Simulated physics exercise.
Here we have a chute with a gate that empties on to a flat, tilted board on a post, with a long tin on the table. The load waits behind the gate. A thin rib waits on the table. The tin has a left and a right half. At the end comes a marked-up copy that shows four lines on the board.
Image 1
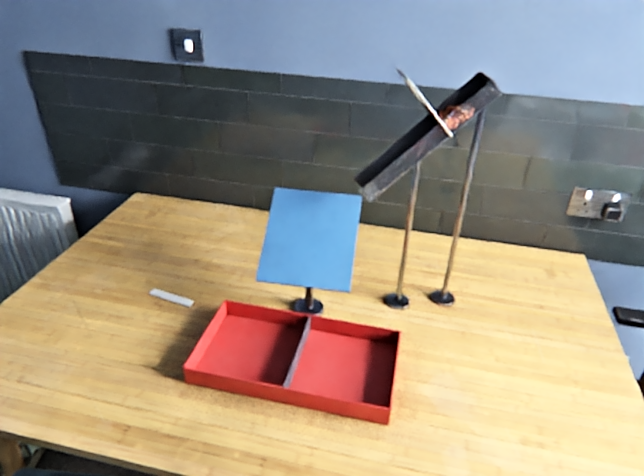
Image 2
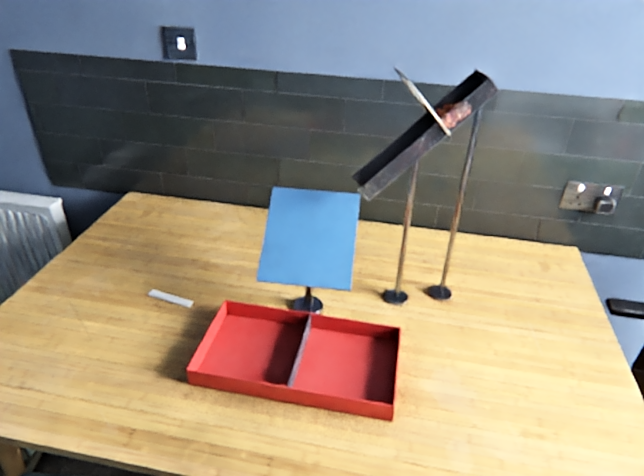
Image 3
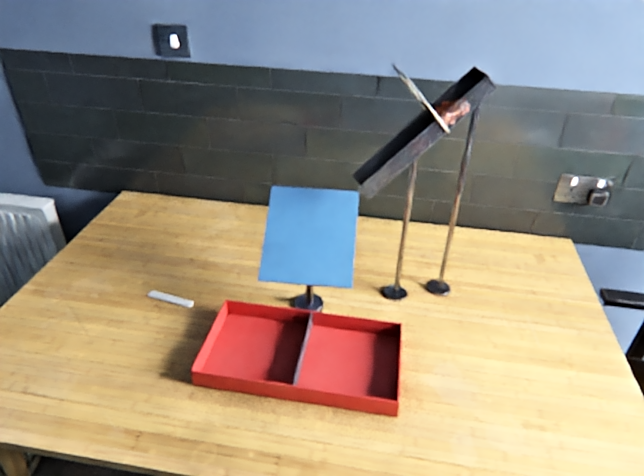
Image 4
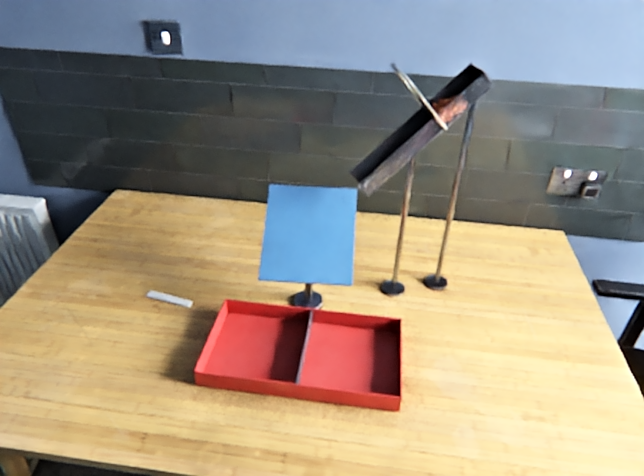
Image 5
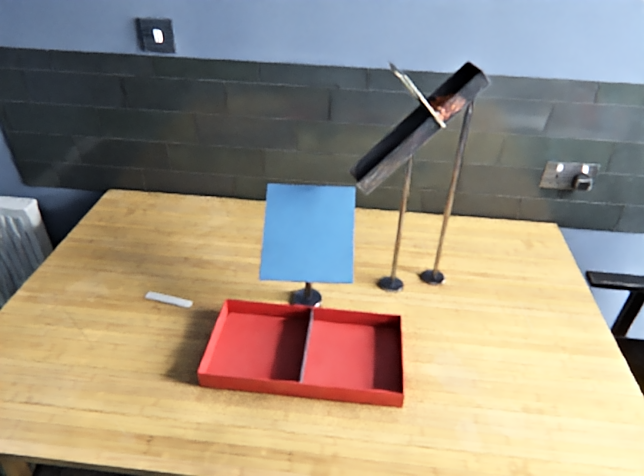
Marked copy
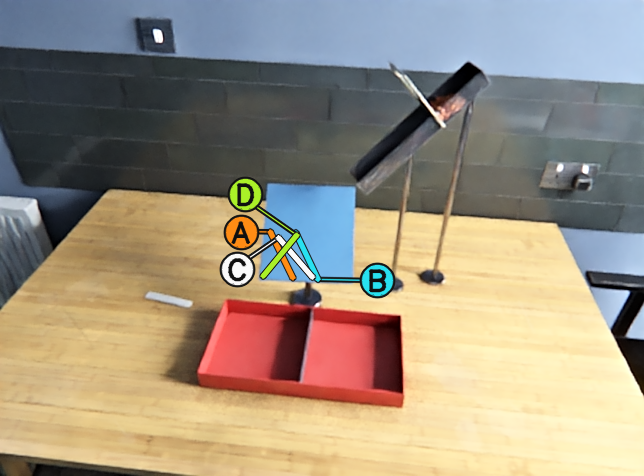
In this clip, a sloping dark chute holding a small reddish-brown load behind its gate stands above a tilted blue board and a divided red tin on a wooden table; the view shifts slightly, but nothing in the scene moves.
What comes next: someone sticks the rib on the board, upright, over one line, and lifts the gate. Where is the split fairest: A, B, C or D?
A works best here.
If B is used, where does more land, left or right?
Right.
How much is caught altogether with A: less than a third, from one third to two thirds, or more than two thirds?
Line A gives more than two thirds.
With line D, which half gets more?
The left half.
On the marked copy, line A from (270, 231) to (292, 277); line B from (295, 232) to (318, 279); line C from (278, 237) to (312, 277); line D from (296, 235) to (263, 276).
With A, of what is caught, about half in the left half, about half in the right.
With B, of what is caught, a small part in the left half, nearly all in the right.
With C, of what is caught, a small part in the left half, nearly all in the right.
With D, of what is caught, most in the left half, a small part in the right.
